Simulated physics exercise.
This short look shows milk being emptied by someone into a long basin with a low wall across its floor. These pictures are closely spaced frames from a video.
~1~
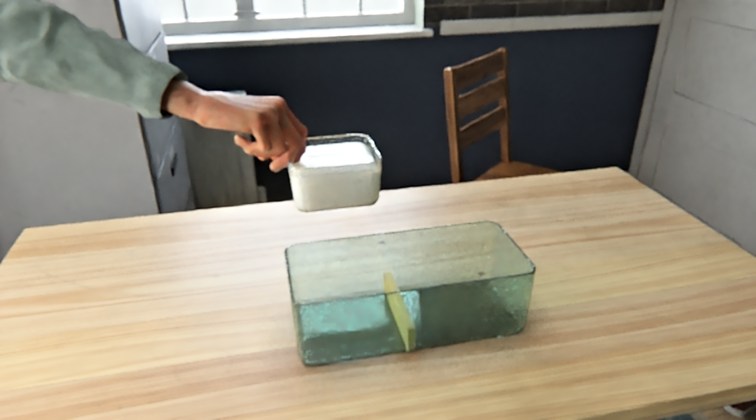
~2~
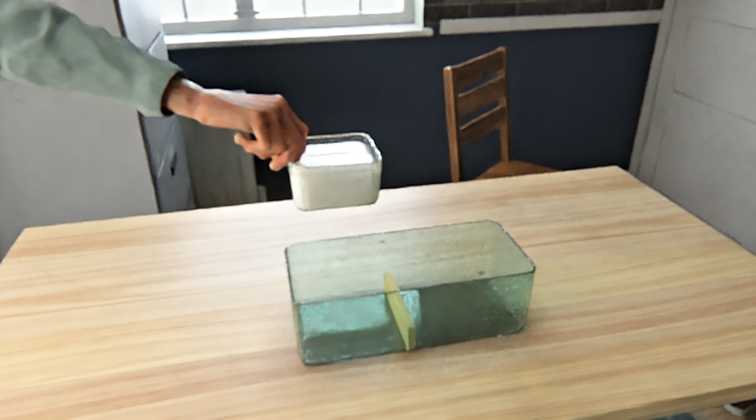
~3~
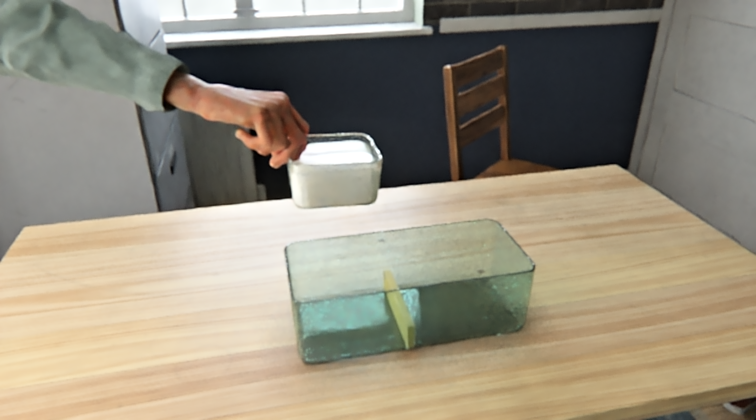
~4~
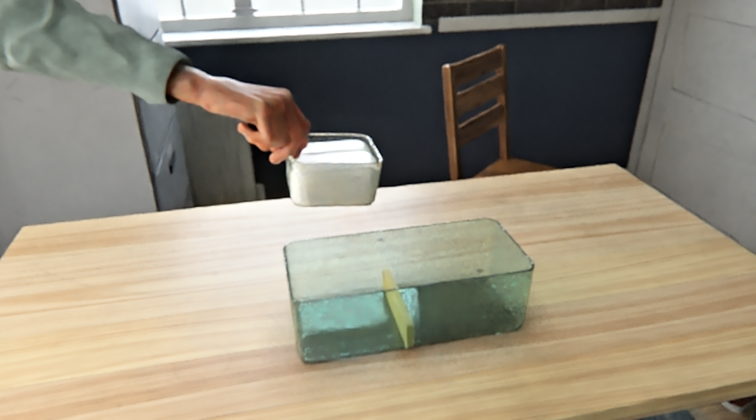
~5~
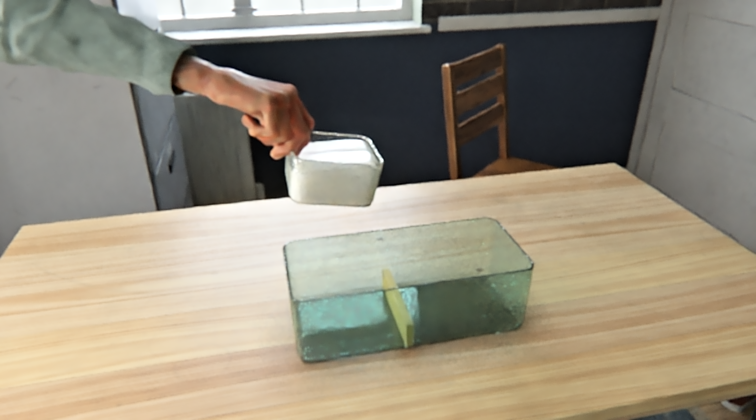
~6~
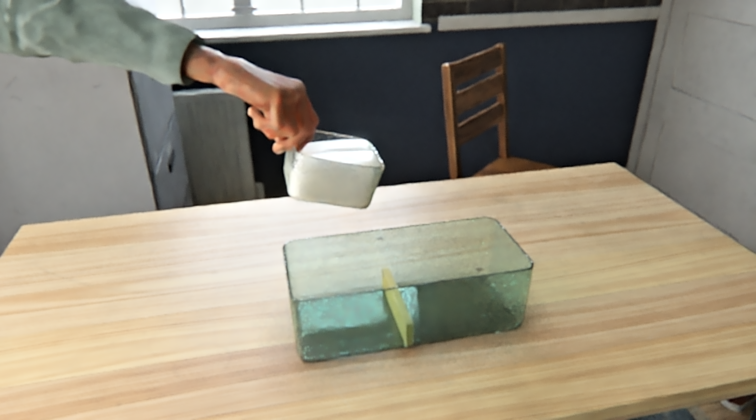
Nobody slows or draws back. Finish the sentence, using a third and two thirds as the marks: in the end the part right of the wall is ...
More than two thirds of the whole.
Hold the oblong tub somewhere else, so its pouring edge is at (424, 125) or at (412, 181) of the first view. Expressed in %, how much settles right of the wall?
95 and 95 per cent.
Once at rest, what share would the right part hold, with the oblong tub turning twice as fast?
About 75 per cent would end up there.
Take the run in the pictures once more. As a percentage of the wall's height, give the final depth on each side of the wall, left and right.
I'd say about 10 for the left and about 40 for the right.
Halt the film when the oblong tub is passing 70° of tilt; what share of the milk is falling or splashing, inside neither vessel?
Roughly 35 percent.
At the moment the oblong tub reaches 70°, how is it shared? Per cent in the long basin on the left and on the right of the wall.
About 0 % left and about 30 % right.
A moment on, the oblong tub is tipped part way and 36 per cent is still to pour, 1 is left of the wall and 28 right of it.
Next, the oblong tub is tipped right over and 4 per cent is still to pour, 12 is left of the wall and 76 right of it.
Then the oblong tub is tipped right over and 0 per cent is still to pour, 22 is left of the wall and 77 right of it.
Later the oblong tub is tipped right over and 0 per cent is still to pour, 22 is left of the wall and 77 right of it.
At rest 22 per cent lies left of the wall, 77 right of it and 1 outside.
